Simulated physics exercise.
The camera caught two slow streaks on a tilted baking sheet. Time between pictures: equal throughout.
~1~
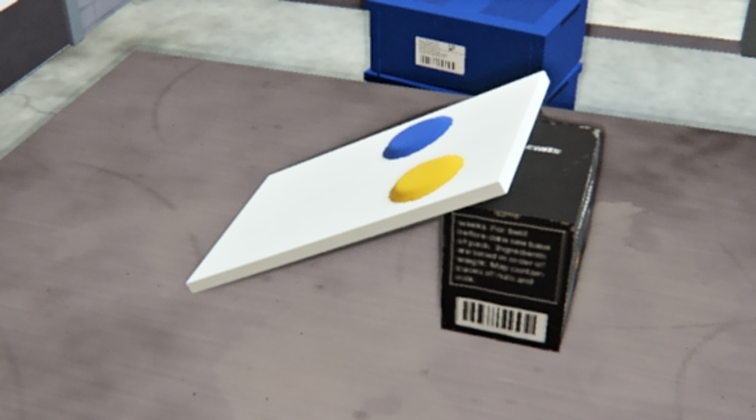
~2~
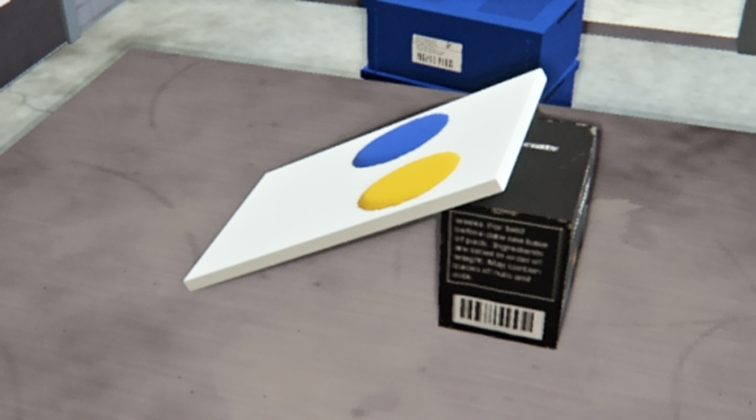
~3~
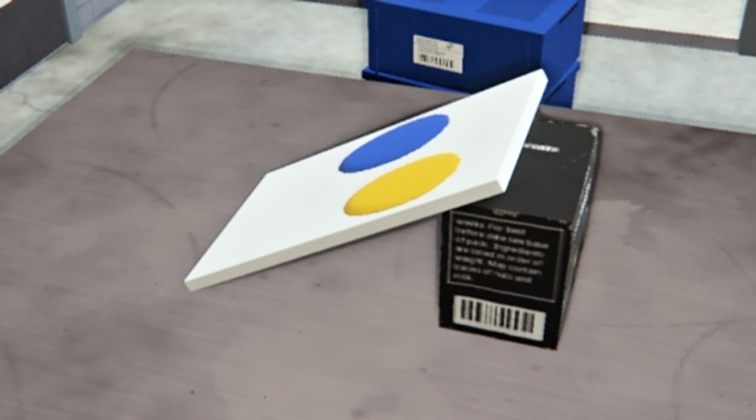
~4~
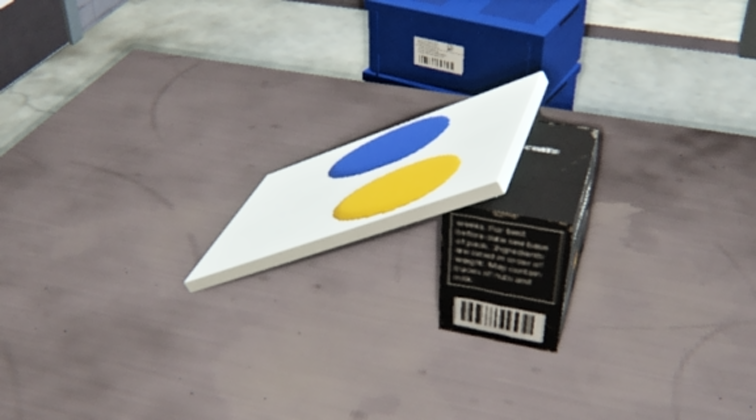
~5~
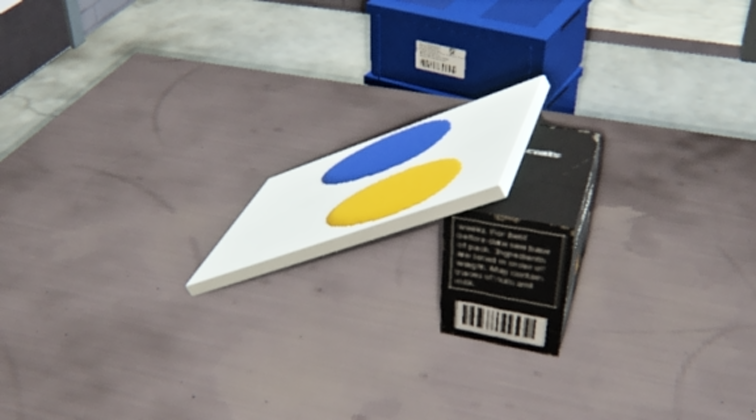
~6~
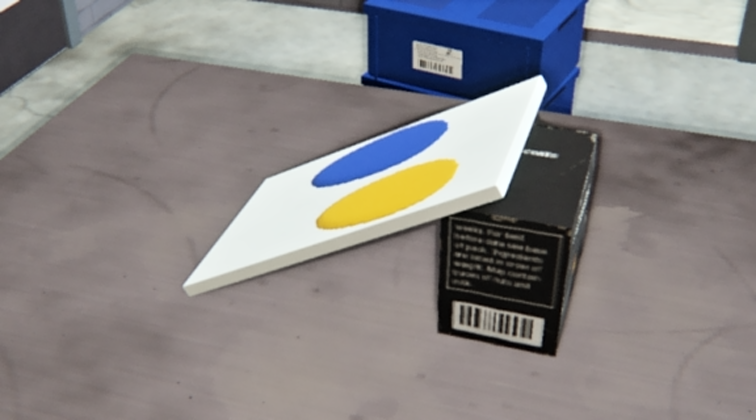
On a gray tabletop, a white board slants against a black box with a blue container behind it, and blue and yellow patches on its surface lengthen slowly down the slope toward the lower left, spreading less as they go.
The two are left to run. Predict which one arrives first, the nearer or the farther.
Farther.
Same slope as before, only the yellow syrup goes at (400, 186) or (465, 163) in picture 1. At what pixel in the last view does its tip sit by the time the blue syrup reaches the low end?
With the first start it ends up close to (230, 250), and with the second at (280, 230).
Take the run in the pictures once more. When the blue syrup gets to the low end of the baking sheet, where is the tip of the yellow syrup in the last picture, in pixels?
Look near (257, 237) for the tip.
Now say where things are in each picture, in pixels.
In the first frame, tip of the yellow syrup a quarter of the way down; tip of the blue syrup (394, 145) half way down.
In the second frame, tip of the yellow syrup (367, 194) half way down; tip of the blue syrup half way down.
In the third frame, tip of the yellow syrup half way down; tip of the blue syrup (347, 160) three quarters of the way down.
In the fourth frame, tip of the yellow syrup (343, 205) half way down; tip of the blue syrup three quarters of the way down.
In the fifth frame, tip of the yellow syrup half way down; tip of the blue syrup (331, 171) three quarters of the way down.
In the sixth frame, tip of the yellow syrup (326, 214) half way down; tip of the blue syrup three quarters of the way down.
Next, the yellow syrup is three quarters of the way down; the blue syrup is close to the edge.
Finally, the yellow syrup is three quarters of the way down; the blue syrup is at the low edge.
